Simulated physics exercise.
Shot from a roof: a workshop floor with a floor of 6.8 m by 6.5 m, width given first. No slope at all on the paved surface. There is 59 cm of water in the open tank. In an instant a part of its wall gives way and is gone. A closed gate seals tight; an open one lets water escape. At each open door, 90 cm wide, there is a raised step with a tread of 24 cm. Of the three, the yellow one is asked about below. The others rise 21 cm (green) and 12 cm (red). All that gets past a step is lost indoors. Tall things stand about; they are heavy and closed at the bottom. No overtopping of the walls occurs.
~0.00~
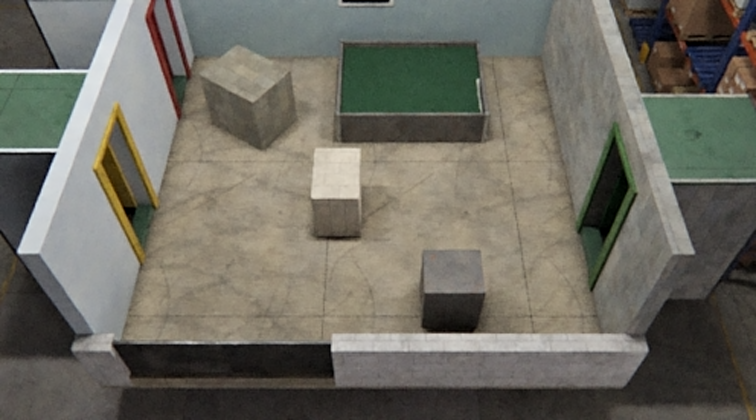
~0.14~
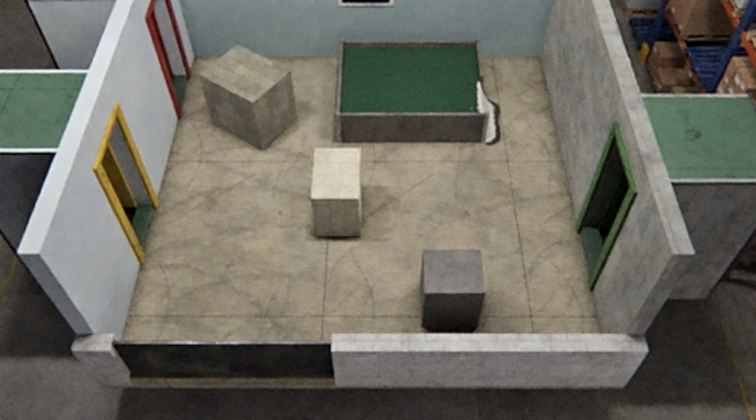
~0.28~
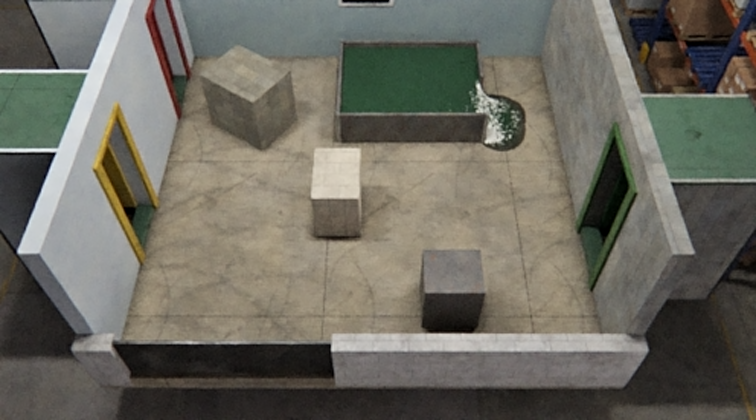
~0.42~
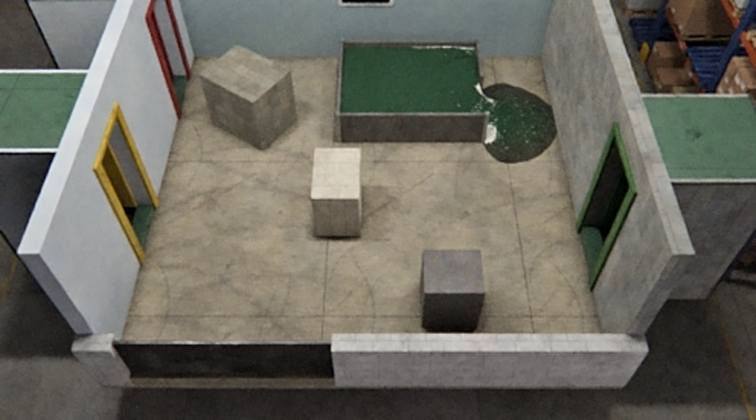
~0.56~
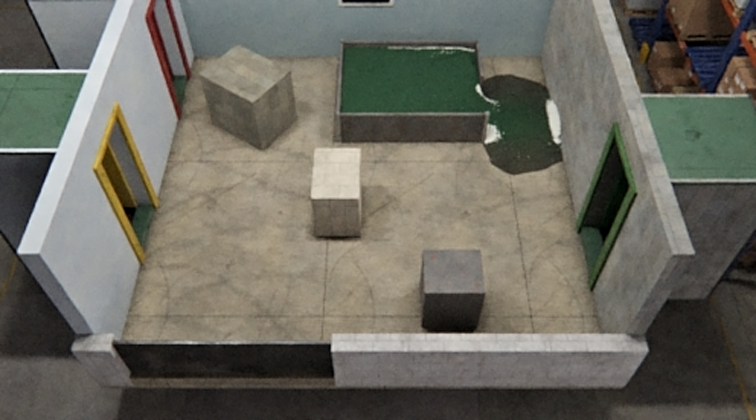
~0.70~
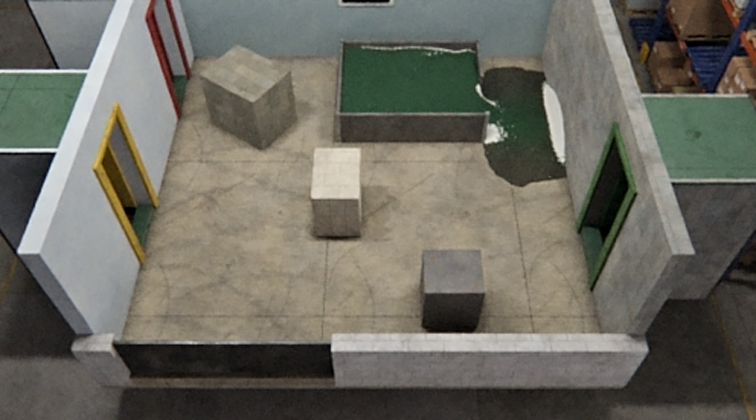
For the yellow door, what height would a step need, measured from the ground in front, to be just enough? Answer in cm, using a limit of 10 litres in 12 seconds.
Around 6.5 cm above the ground in front.
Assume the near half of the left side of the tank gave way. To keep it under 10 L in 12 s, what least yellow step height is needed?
At least roughly 11.5 centimetres tall.
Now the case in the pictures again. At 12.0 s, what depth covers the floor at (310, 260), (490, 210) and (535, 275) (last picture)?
Around 4 cm, 3 cm and 8 cm.
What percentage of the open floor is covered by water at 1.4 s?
Some 10 in a hundred.
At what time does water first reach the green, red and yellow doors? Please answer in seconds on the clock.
Green door 1.5 seconds, red door 4.5 seconds, yellow door 6.5 seconds.
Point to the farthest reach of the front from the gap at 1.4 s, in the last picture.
The farthest wet point sits near (574, 244).
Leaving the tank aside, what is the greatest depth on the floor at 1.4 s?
Max depth: Around 40 cm.
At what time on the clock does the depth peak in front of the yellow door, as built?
Peak time: Around 8.0 s.
After 1.4 s water covers 10 % of the floor, deepest (40 cm) near (550, 128); it has not reached the yellow door.
After 3.0 s water covers 30 % of the floor, deepest (30 cm) near (550, 128); it has not reached the yellow door.
After 12.0 s water covers 100 % of the floor, deepest (10 cm) near (551, 136); 8 cm at the yellow door, 0 litres in over its 13 cm step.
At the yellow door as built, the water arrived by 6.7 s and peaked near 9 cm at 7.8 s.
With a step of 5.5 cm, 17 litres would have come in within the 12 s; with 7.5 cm, 2 litres. So under 10 litres takes about 6.5 cm.
